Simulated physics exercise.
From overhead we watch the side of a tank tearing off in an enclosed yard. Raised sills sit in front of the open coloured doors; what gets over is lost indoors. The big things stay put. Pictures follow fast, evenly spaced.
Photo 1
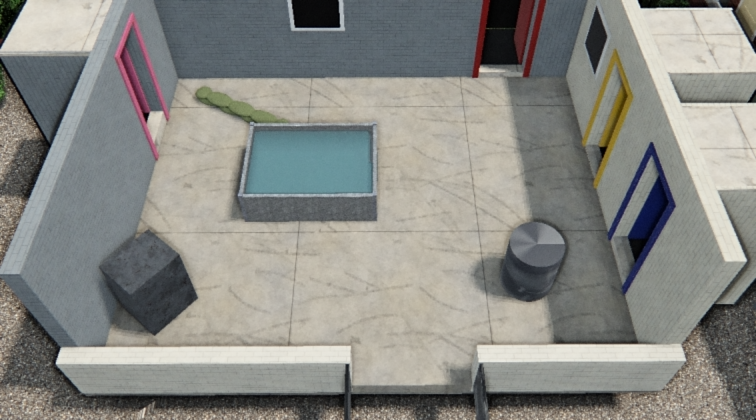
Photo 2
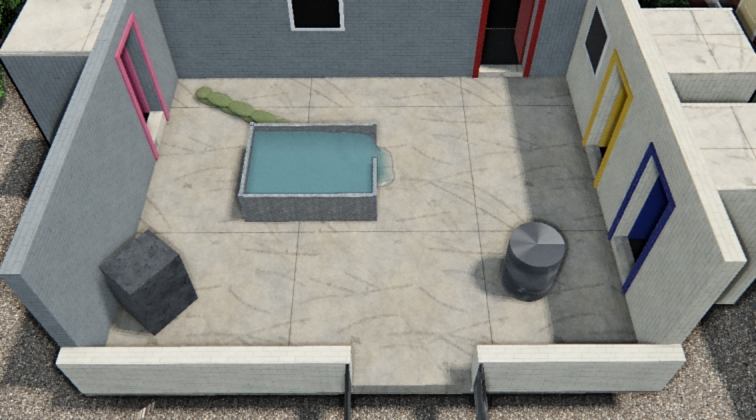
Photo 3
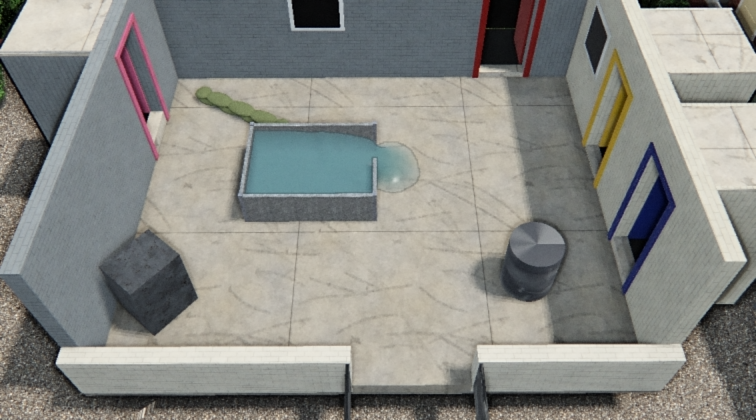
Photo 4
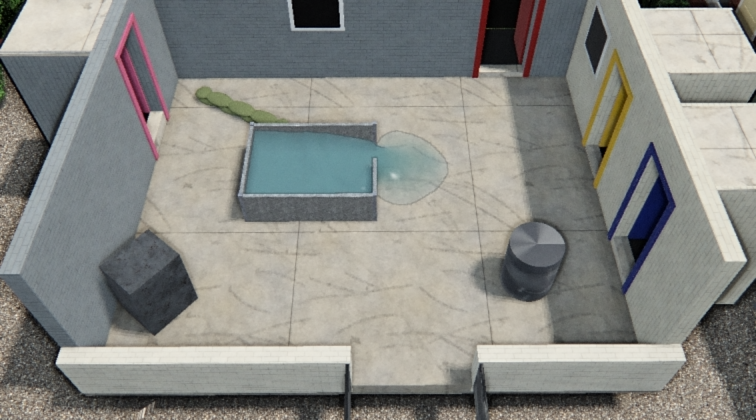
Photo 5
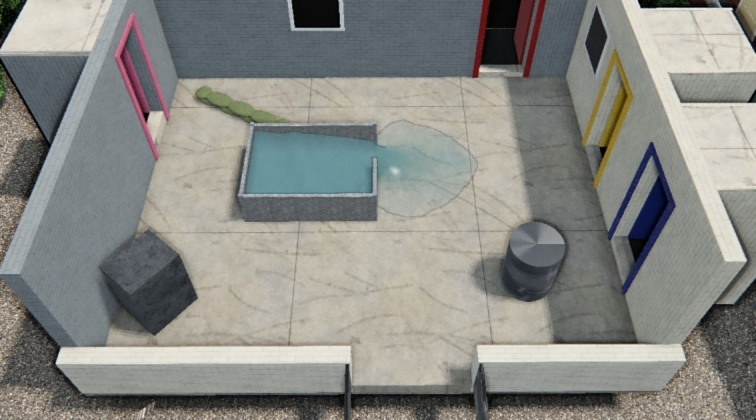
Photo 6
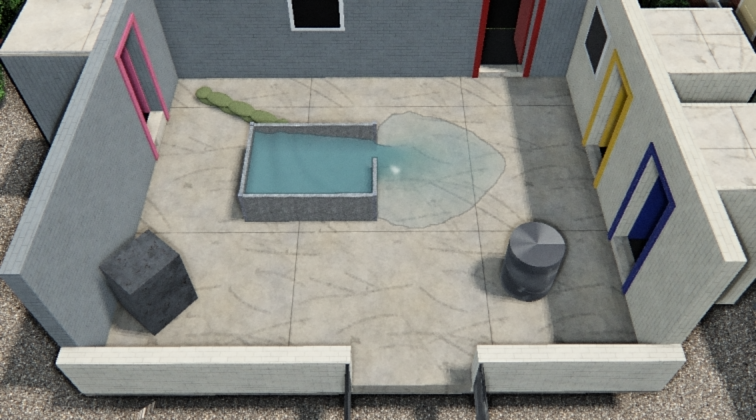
Water pouring through a gap in the right side of an open tank, spreading rightward across a walled yard's pale floor.
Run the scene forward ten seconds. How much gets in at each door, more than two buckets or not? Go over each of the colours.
Most likely the yellow door gets too much water; most likely the blue door gets two buckets or less; most likely the pink door gets two buckets or less; most likely the red door gets two buckets or less.
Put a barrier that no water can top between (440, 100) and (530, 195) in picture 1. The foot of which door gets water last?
That'd be the one in pink.
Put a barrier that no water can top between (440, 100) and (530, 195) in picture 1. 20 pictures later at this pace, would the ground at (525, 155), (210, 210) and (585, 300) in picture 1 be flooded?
In order: Untouched, untouched, soaked.
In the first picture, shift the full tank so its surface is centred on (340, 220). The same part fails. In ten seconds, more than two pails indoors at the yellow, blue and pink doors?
Yellow: Crosses the threshold; blue: Crosses the threshold; pink: Falls short.
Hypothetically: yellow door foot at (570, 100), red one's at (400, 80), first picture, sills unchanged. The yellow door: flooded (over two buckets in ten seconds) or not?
As far as I can tell, the yellow door comes in higher.
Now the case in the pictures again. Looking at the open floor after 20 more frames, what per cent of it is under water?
By my count, 35 percent.
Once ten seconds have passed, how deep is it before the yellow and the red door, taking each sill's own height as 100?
I'd put the first at close to 130 per cent and the second at close to 50 per cent.
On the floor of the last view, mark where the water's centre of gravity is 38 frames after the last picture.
That puts it at around (450, 183).
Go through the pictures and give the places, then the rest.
In the first frame, the open tank at (311, 161) is whole and still.
In the second frame, the front is at (388, 181), out from the gap at (373, 160).
In the third frame, water pours out at (373, 161) and has run to (412, 181).
In the fourth frame, the front is at (442, 173), out from the gap at (373, 161).
In the fifth frame, water pours out at (373, 161) and has run to (471, 160).
In the sixth frame, the front is at (497, 157), out from the gap at (373, 160).
A moment on, water covers 25 % of the floor; the yellow door wet at the sill, nothing in, the blue door not reached, the pink door not reached, the red door not reached.
Next, water covers 30 % of the floor; the yellow door over two buckets in, the blue door not reached, the pink door not reached, the red door wet at the sill, nothing in.
Then, water covers 35 % of the floor; the yellow door far over two buckets in, the blue door wet at the sill, nothing in, the pink door not reached, the red door wet at the sill, nothing in.
Later, water covers 40 % of the floor; the yellow door far over two buckets in, the blue door wet at the sill, nothing in, the pink door not reached, the red door wet at the sill, nothing in.
In the end, water covers 70 % of the floor; the yellow door far over two buckets in, the blue door wet at the sill, nothing in, the pink door not reached, the red door under two buckets in.
